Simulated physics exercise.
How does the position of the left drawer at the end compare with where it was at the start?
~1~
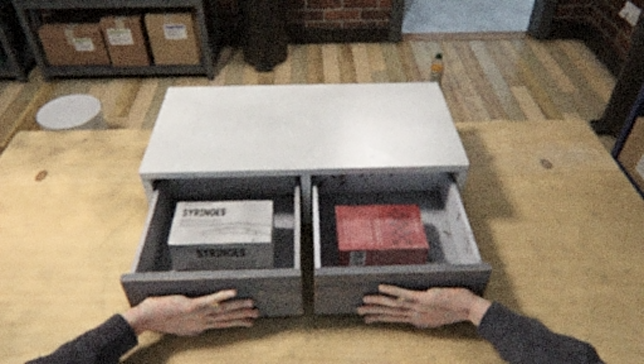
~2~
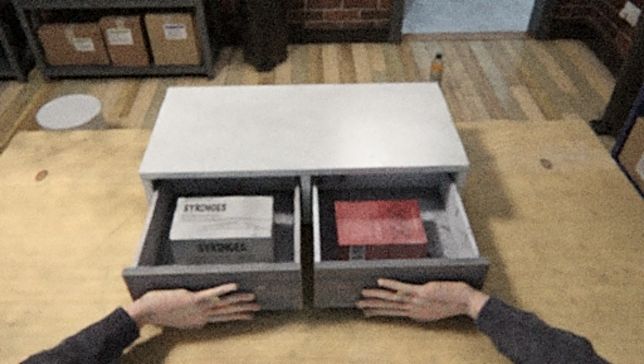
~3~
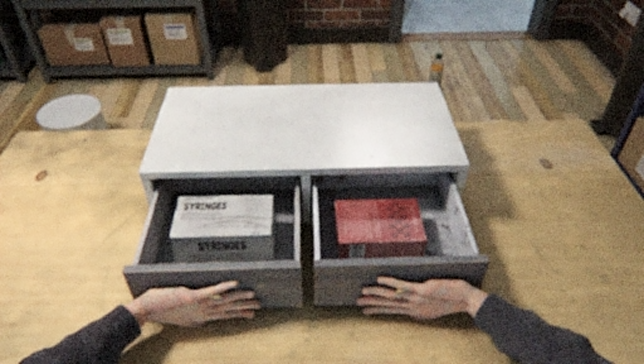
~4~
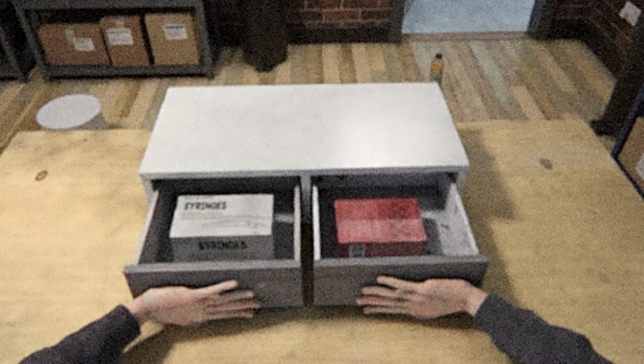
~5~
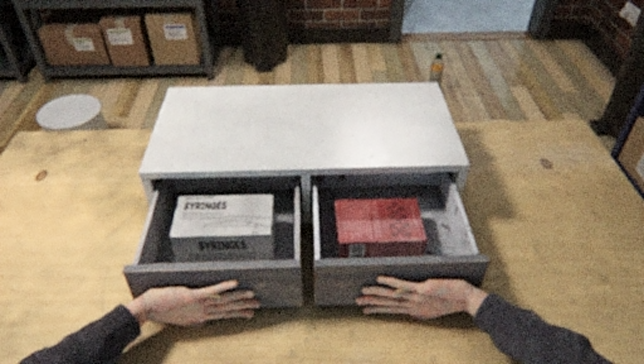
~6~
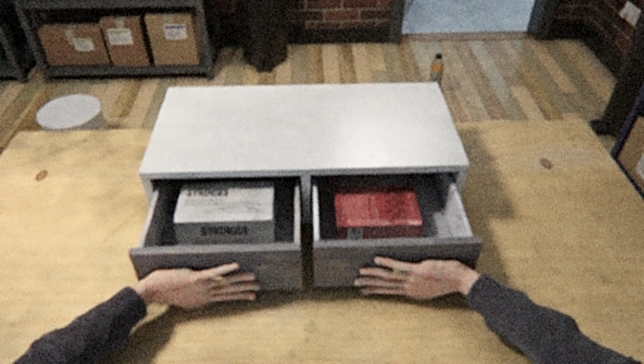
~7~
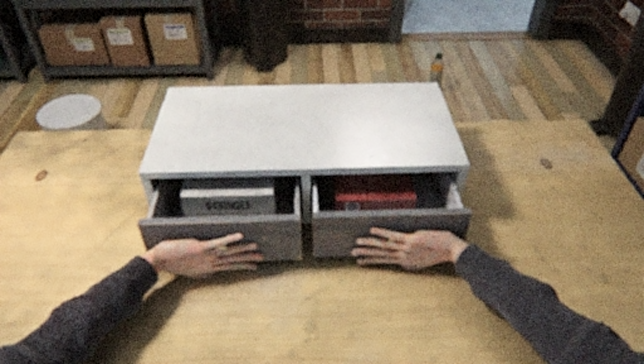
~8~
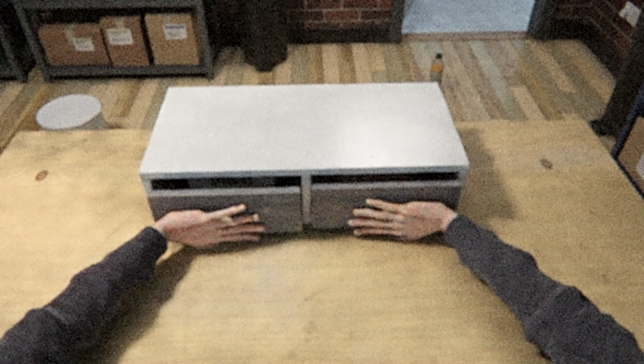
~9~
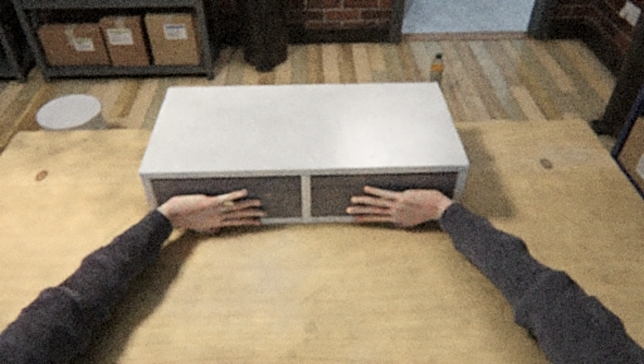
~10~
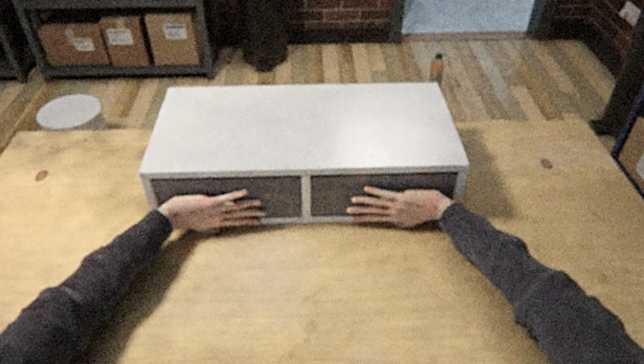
At the start the left drawer is pulled open toward the viewer, showing a white box inside. By the end it has been pushed back in and sits flush in the chest.
